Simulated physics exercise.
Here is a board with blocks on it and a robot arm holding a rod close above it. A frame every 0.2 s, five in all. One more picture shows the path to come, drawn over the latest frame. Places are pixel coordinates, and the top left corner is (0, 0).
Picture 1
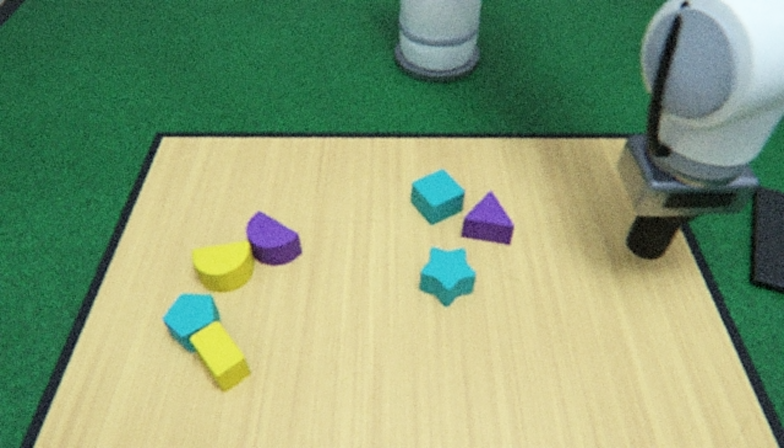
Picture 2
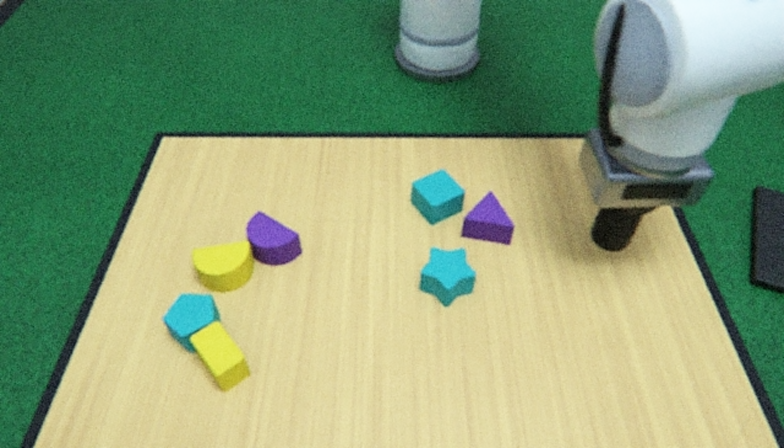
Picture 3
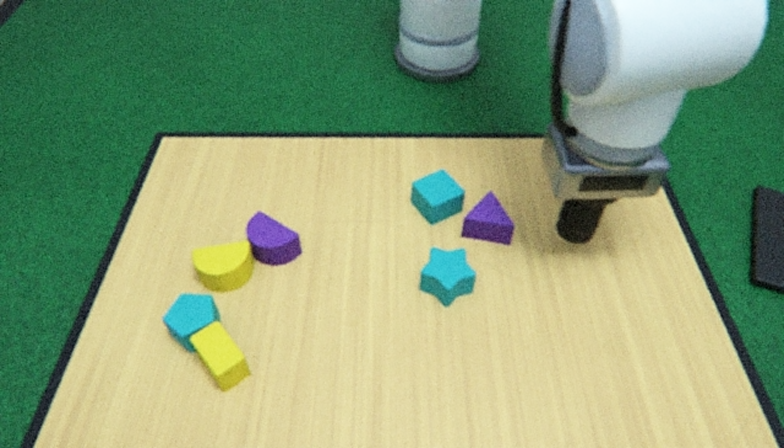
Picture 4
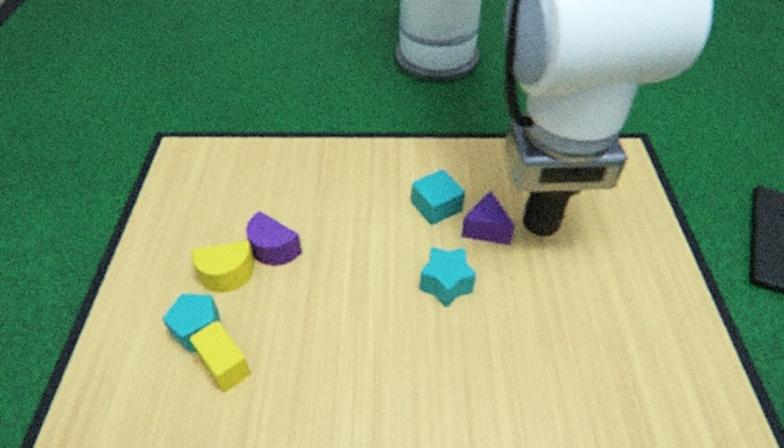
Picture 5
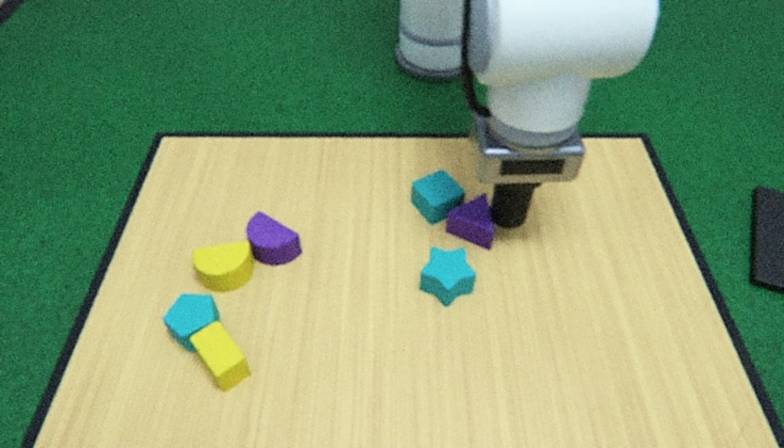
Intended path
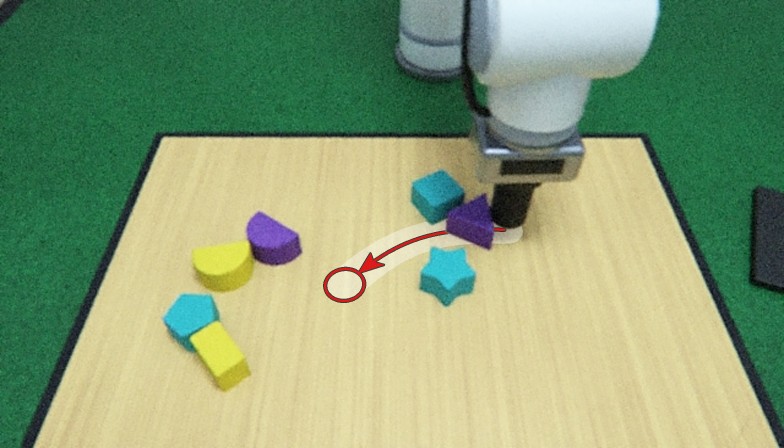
At the start, a robot arm holds a dark rod near the right edge of a wooden board scattered with turquoise, purple and yellow blocks. The arm moves the rod steadily left across the board while the blocks stay still, then nudges the purple triangular block slightly left, turning it a little.
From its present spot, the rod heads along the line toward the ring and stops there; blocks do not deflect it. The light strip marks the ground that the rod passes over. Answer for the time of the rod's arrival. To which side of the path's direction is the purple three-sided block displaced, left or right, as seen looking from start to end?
The right-hand side.
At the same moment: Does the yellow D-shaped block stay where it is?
Yes, it checks out.
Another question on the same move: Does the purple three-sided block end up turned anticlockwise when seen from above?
No, I don't think so.
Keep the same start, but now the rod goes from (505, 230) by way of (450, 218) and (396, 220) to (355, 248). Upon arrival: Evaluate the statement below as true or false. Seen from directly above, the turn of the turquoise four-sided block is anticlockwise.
False - the claim does not hold.
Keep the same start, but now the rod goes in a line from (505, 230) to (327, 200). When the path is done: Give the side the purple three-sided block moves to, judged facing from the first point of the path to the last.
It's going to go left.
Path on the board, from (505, 230) over (446, 232) and (392, 250) to (345, 285).
On the path given first. One third of the way, rod at (447, 219); turquoise four-sided block at (433, 185), turned 15° clockwise; purple three-sided block at (411, 216), turned 20° clockwise.
Two thirds of the way, rod at (391, 238); turquoise four-sided block at (432, 184), turned 20° clockwise; purple three-sided block at (361, 219), turned 40° clockwise.
At the end, rod at (343, 272); yellow D-shaped block in place; turquoise four-sided block at (432, 184), turned 20° clockwise; turquoise star in place; purple three-sided block at (355, 220), turned 50° clockwise.
